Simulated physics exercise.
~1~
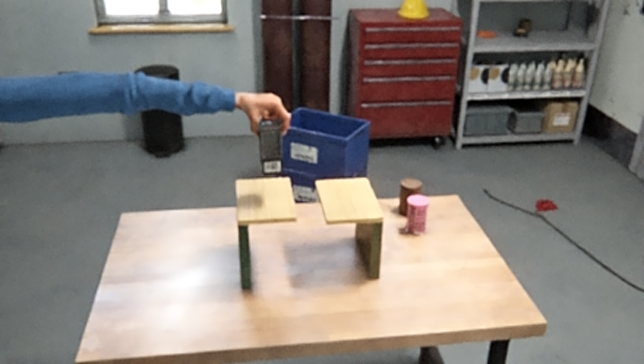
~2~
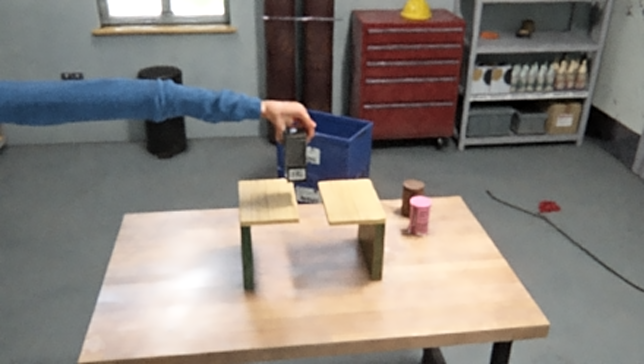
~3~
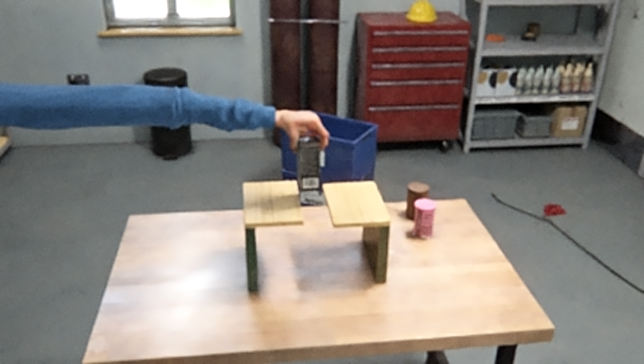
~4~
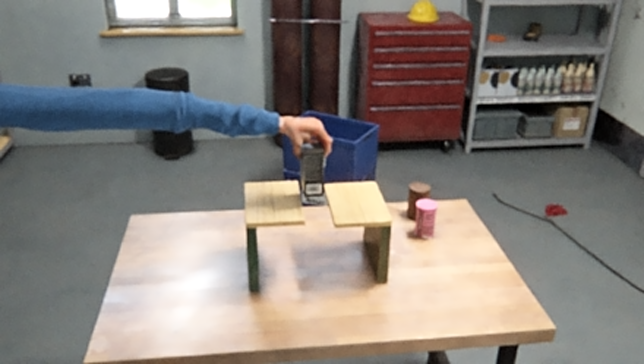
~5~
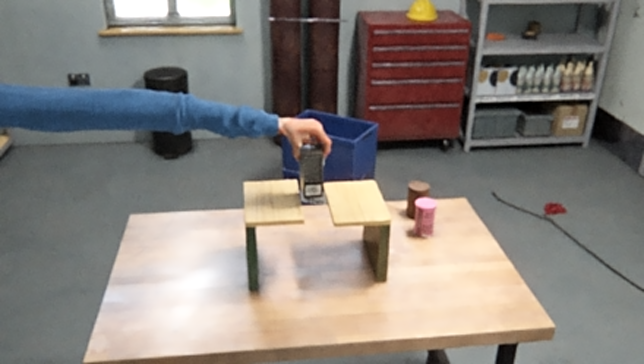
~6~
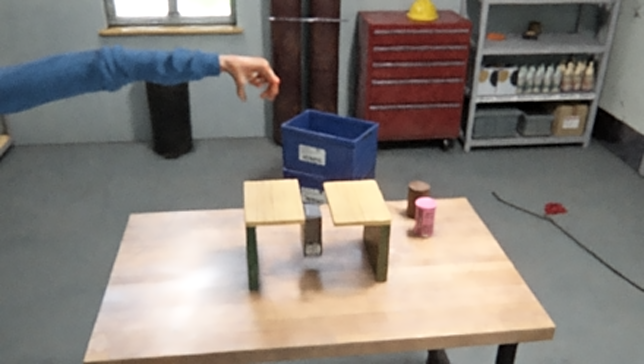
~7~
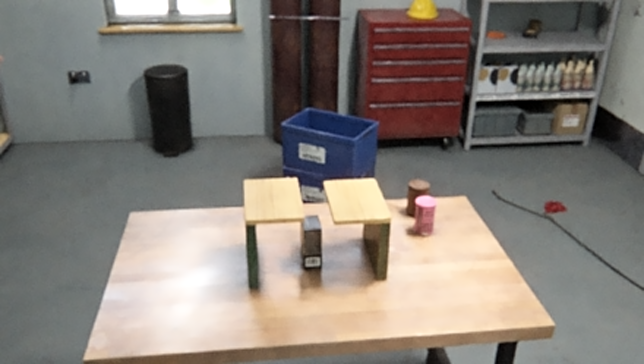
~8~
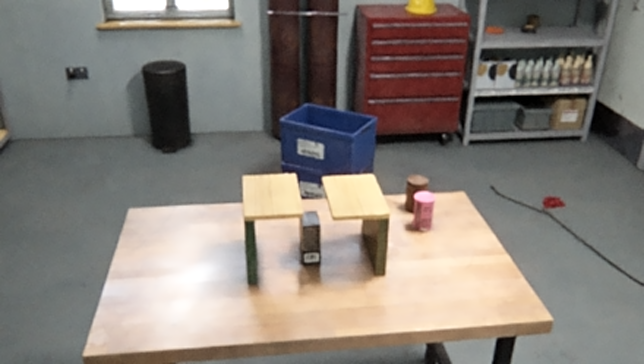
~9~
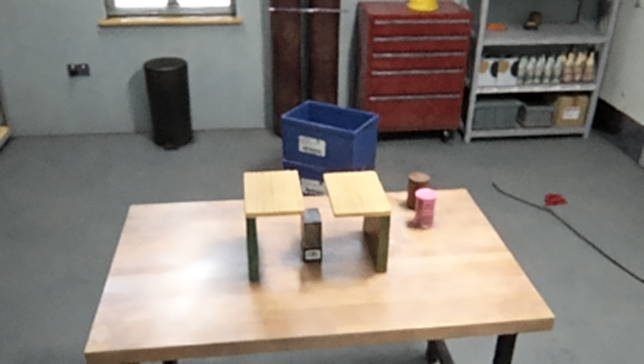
Hand lowering a black packet between two wooden supports and letting go, the packet dropping through to stand on the table.
